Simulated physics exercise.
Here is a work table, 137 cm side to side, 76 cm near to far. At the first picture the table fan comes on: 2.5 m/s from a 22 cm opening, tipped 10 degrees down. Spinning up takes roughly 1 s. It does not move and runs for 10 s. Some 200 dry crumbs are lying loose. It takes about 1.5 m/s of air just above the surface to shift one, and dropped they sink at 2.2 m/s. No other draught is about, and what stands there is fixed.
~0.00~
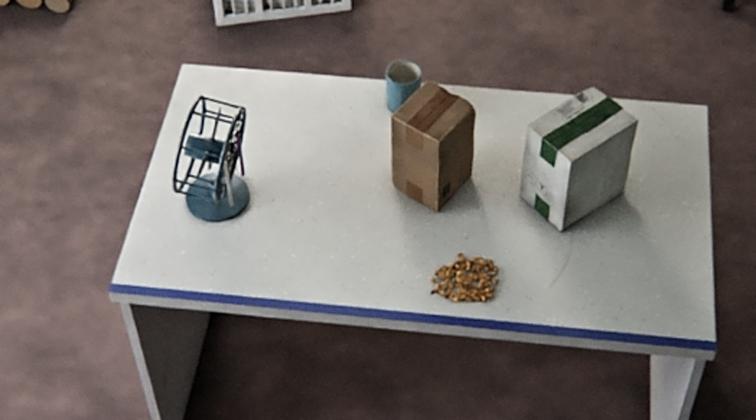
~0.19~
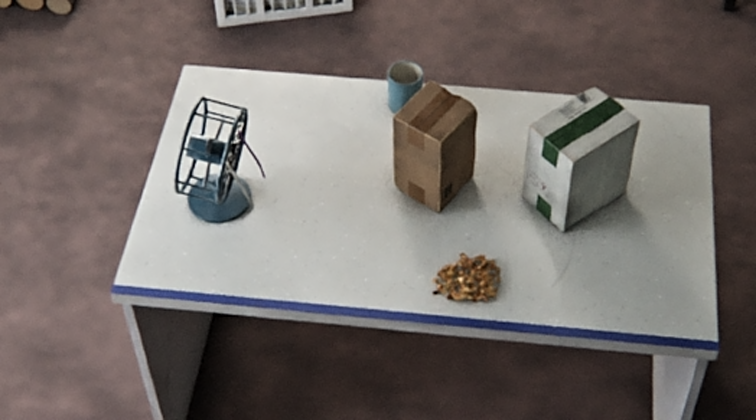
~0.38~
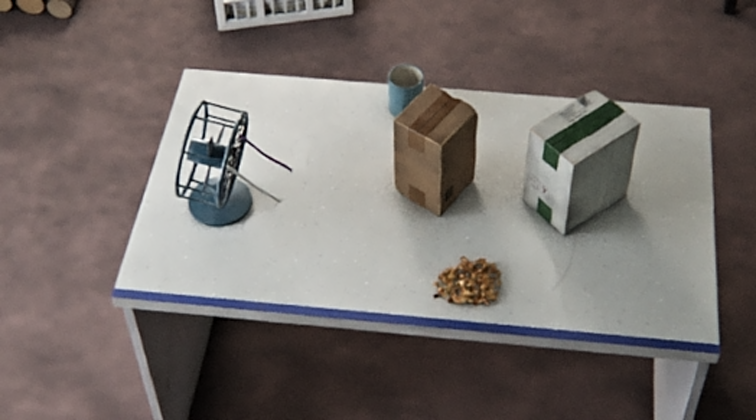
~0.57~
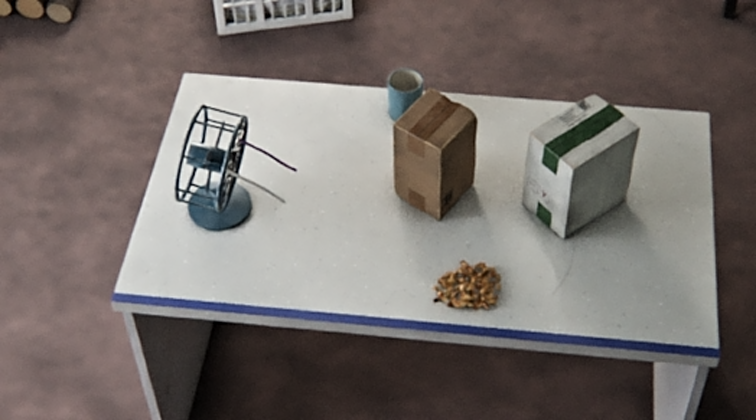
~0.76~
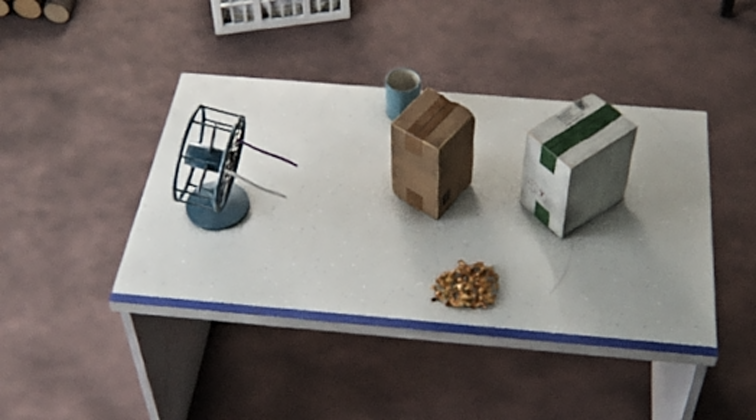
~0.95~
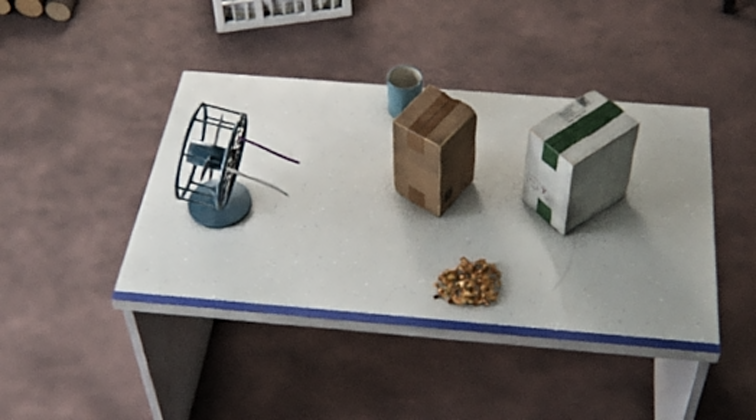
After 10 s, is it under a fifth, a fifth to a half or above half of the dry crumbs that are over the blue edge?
By then over half are over the blue edge.
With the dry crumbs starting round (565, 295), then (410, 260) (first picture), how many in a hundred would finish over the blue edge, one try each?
In that order: 40 %, 80 %.
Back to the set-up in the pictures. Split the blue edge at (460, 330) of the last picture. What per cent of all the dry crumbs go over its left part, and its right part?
Some 0 % left, 80 % right.
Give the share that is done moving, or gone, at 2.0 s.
About 90 %.
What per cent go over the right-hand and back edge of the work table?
About 20 % right-hand, 0 % back.
After 2.0 s the count stands so, 80 % are over the blue edge.
After 3.2 s the count stands so, 80 % are over the blue edge.
After 5.5 s the count stands so, 80 % are over the blue edge.
After 10.0 s, at the end, 80 % are over the blue edge.
